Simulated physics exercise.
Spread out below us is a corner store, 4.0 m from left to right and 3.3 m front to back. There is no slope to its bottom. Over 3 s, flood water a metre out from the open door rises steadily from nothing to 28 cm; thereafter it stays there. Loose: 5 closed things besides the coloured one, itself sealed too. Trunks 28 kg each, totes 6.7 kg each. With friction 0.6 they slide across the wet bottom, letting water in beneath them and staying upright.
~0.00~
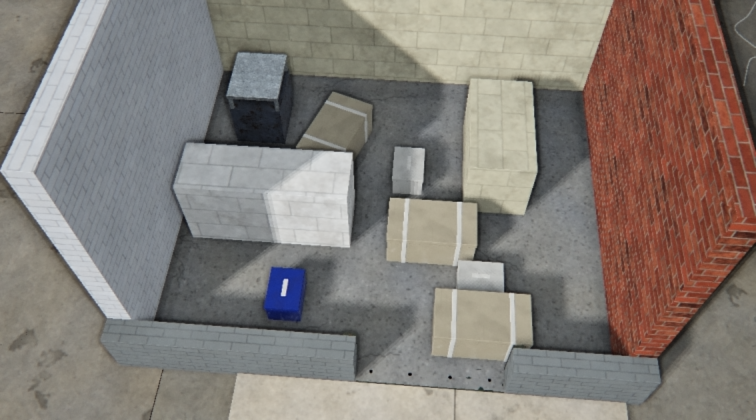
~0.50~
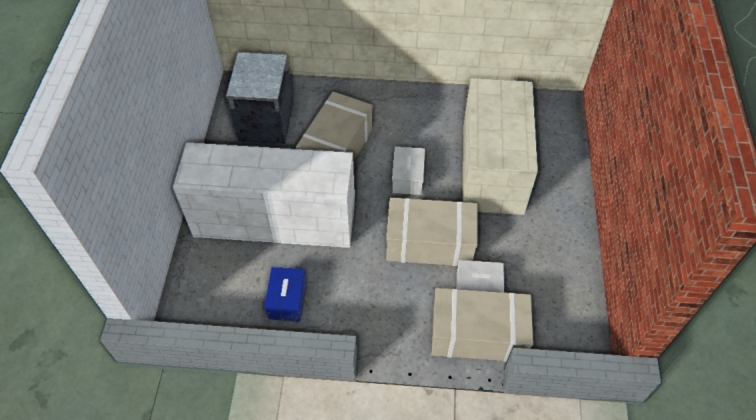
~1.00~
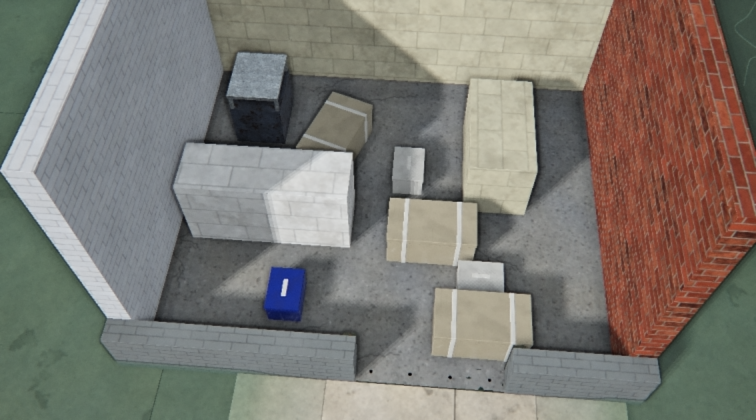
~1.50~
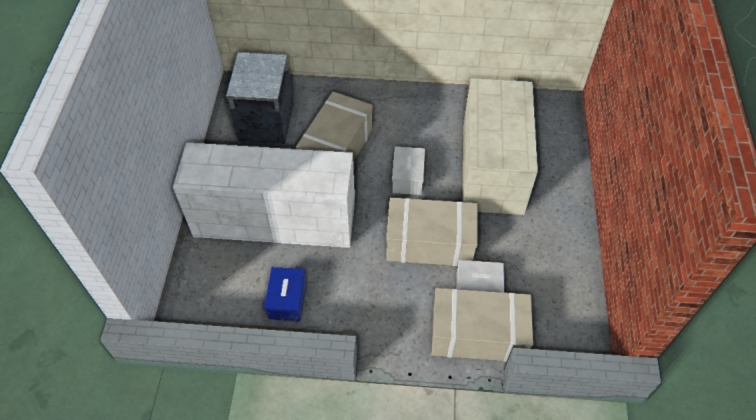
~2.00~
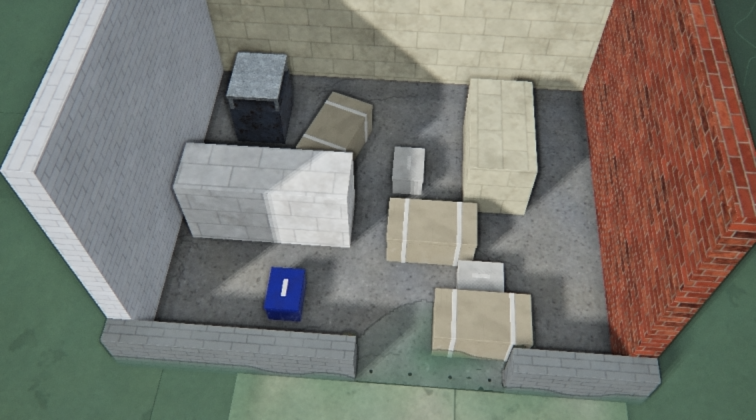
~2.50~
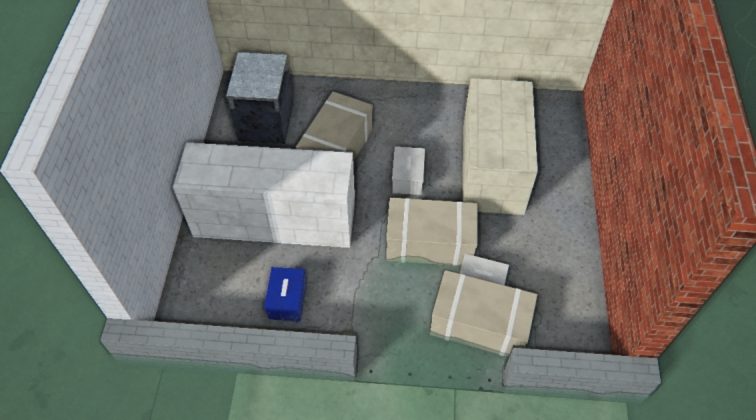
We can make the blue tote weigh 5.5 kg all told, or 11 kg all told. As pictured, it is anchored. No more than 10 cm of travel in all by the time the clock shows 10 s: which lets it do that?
I would say it takes the heavier mass.
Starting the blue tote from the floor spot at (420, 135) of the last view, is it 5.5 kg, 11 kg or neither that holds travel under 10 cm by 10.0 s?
Looking at the loads, neither keeps it.
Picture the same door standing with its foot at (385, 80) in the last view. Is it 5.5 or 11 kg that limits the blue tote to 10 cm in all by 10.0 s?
Well, then both options come up short.
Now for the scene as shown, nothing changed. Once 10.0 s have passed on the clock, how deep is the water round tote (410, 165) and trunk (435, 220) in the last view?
Depths: Near 22 cm, then near 21 cm.
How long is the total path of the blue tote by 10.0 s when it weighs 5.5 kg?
Roughly 250 cm.
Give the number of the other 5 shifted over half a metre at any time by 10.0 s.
All told, that gives 4.
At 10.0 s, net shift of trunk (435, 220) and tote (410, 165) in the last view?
200 cm and 140 cm respectively.
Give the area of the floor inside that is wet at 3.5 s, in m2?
Around 4.0 m2 of it.
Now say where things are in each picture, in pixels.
The first frame shows the blue tote at (285, 288) rests on the ground; water covers 0.0 m2; 0 of 6 have shifted.
The second frame shows the blue tote at (285, 288), on the bottom; water covers 0.0 m2; 0 of 6 have shifted.
The third frame shows the blue tote at (285, 288), on the bottom; water covers 0.0 m2; 0 of 6 have shifted.
The fourth frame shows the blue tote at (285, 288), on the bottom; 0.0 m2 under water; 0 of 6 have shifted.
The fifth frame shows the blue tote at (285, 288) rests on the ground; water covers 0.3 m2; 0 of 6 have shifted.
The sixth frame shows the blue tote at (285, 288) rests on the ground; water covers 0.9 m2; 1 of 6 have shifted.
After 3.5 s the blue tote would be 0 cm from its start with 5.5 kg and 0 cm from its start with 11 kg; 2 cm of water round it then.
After 4.5 s the blue tote would be 3 cm from its start with 5.5 kg and 0 cm from its start with 11 kg; 3 cm of water round it then.
After 7.0 s the blue tote would be 38 cm from its start with 5.5 kg and 0 cm from its start with 11 kg; 6 cm of water round it then.
After 10.0 s the blue tote would be 92 cm from its start with 5.5 kg and 1 cm from its start with 11 kg; 8 cm of water round it then.
